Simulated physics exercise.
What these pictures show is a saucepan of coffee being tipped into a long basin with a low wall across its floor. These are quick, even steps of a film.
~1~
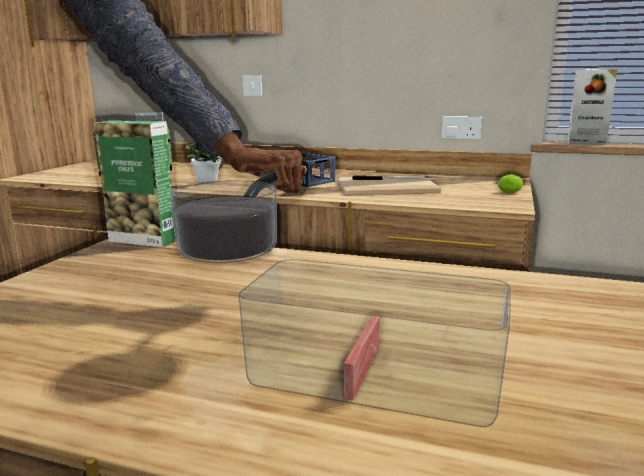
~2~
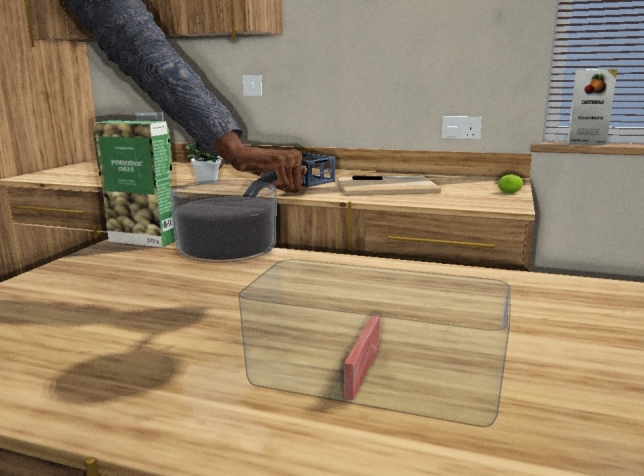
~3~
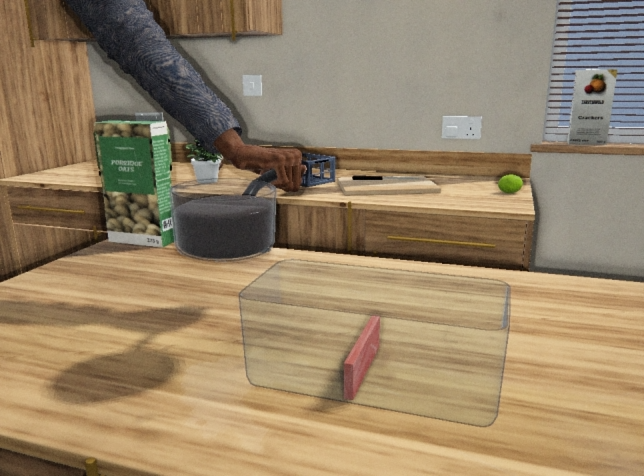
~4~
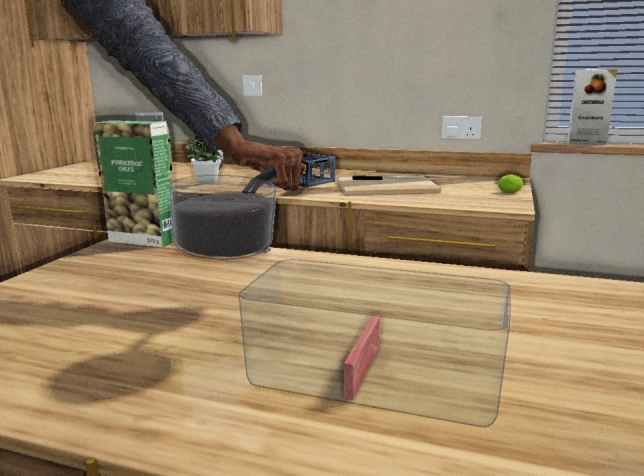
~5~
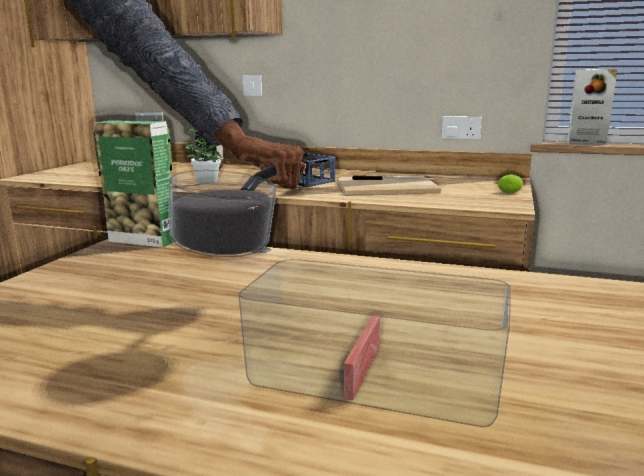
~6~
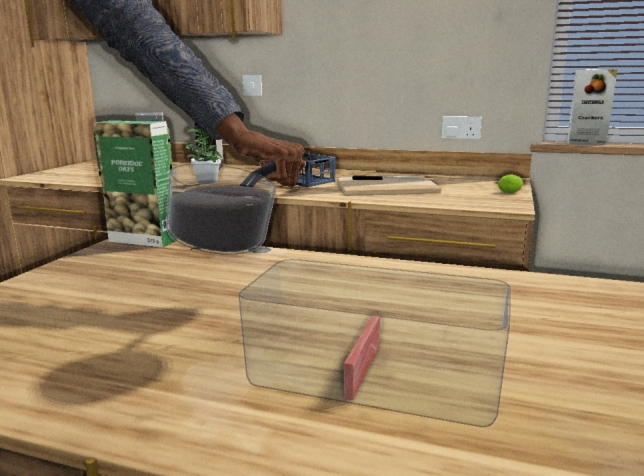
A hand in a dark grey sleeve slowly tilting a dark saucepan beside a clear basin with a low red wall inside.
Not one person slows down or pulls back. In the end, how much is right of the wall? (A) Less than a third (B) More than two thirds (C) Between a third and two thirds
A.
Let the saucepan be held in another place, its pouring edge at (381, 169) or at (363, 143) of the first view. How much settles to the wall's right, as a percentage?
Close to 80 % for the first start and close to 90 % for the second.
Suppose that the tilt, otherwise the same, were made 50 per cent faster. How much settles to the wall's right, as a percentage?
About 40 in a hundred.
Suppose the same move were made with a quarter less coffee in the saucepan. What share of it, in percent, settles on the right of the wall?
That share would be some 5 parts in a hundred.
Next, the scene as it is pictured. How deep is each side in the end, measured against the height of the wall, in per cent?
Left part: 60 per cent, right part: 10 per cent.
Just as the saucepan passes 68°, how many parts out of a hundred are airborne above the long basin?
Somewhere around 25 per cent of it.
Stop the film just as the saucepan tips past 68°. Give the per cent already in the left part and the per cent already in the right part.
The left part gets 5 percent; the right part gets 0 percent.
A moment on, the saucepan is tipped part way and 68 per cent is still to pour, 6 is left of the wall and 0 right of it.
Next, the saucepan is tipped right over and 12 per cent is still to pour, 51 is left of the wall and 20 right of it.
Then the saucepan is tipped right over and 0 per cent is still to pour, 76 is left of the wall and 22 right of it.
Later the saucepan is tipped right over and 0 per cent is still to pour, 76 is left of the wall and 23 right of it.
Finally, 76 per cent lies left of the wall, 23 right of it and 1 outside.
